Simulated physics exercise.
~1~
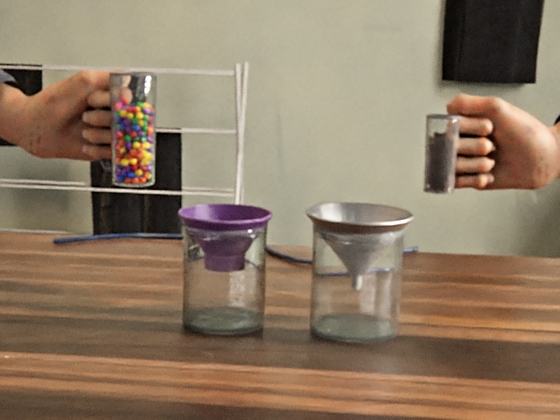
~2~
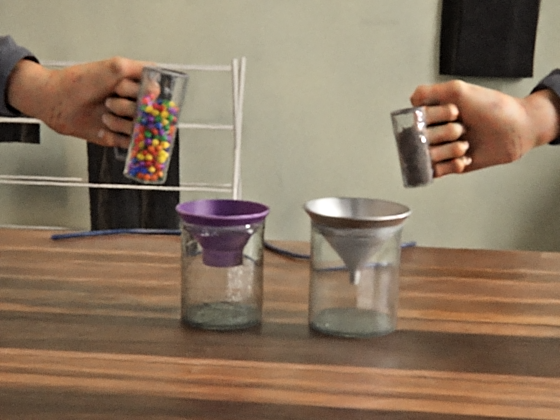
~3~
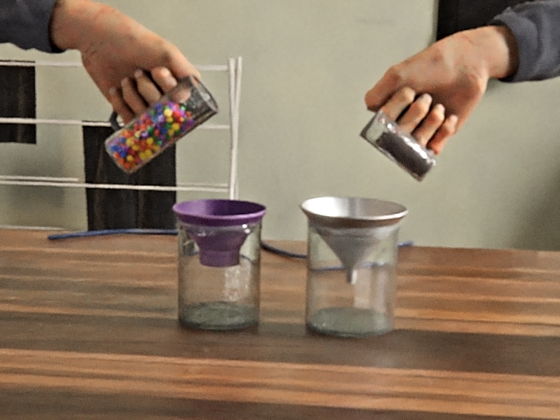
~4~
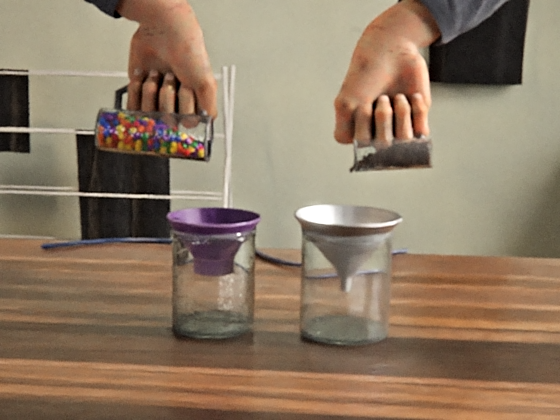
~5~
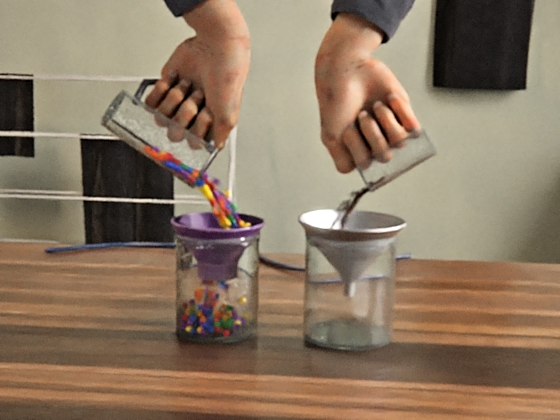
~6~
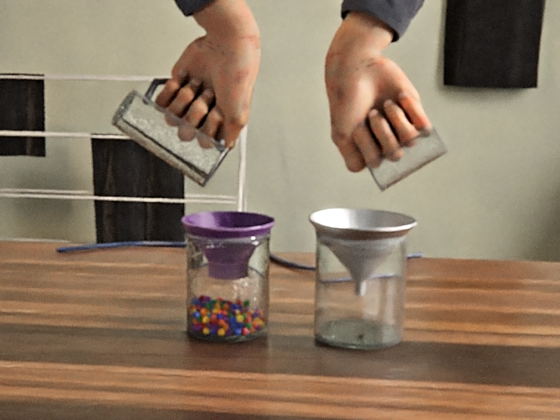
Two hands, one on each side, hold small clear cups above a striped wooden table, filmed from the front by a slightly swaying camera. The left cup holds bright multicoloured beads and the right one dark grey grains, over glass jars topped with a purple funnel at left and a silver-grey one at right. Both hands swing inward and tilt the cups onto their sides, then tip them further. The beads stream through the purple funnel into the left jar, while the dark grains pour into the grey funnel. Finally, the beads lie in their jar, but the right jar stays nearly empty, most grains held in the funnel.
